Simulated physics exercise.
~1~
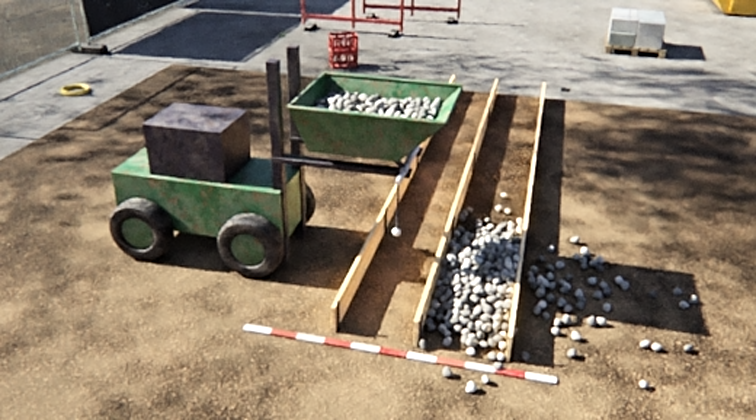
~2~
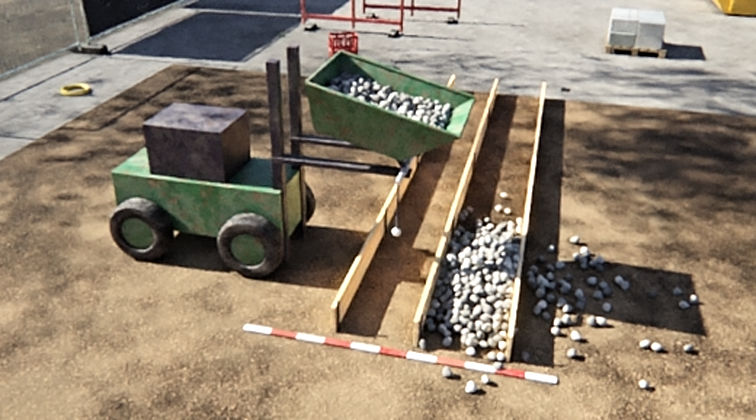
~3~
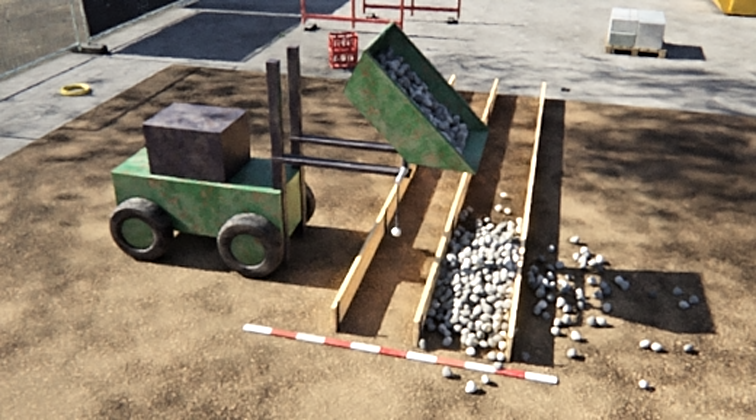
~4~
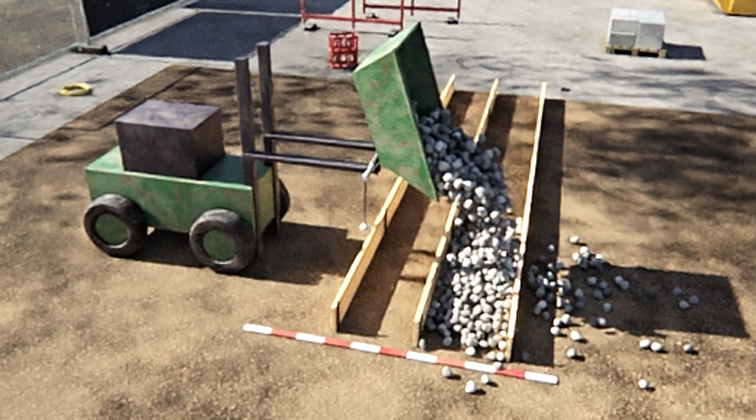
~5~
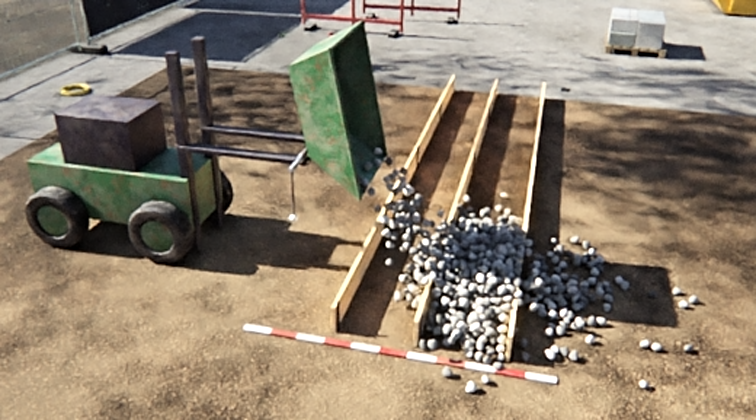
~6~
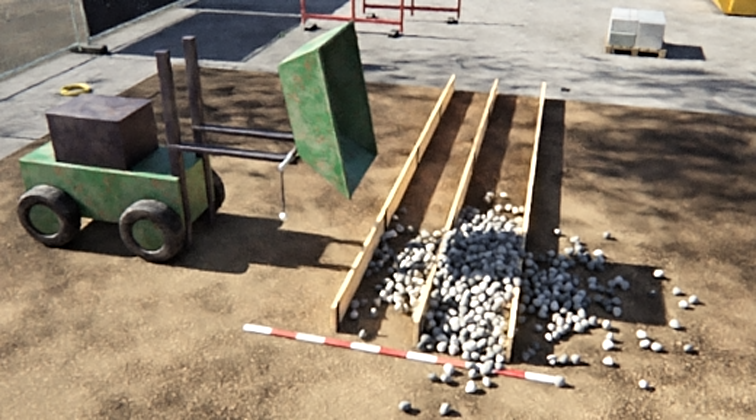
On a patch of brown earth beside grey paving, seen from above, a green forklift-like machine stands at left, holding a green skip of pale round stones over long wooden planks. More stones already lie between the planks and to their right, behind a red and white staff. The skip tips steadily to the right, and its stones begin sliding out as it steepens. The machine rolls back to the left while the stones pour across the planks and spread over the earlier heap. Finally the steeply tilted skip hangs empty, and the stones lie scattered across both bays and beyond the last plank.
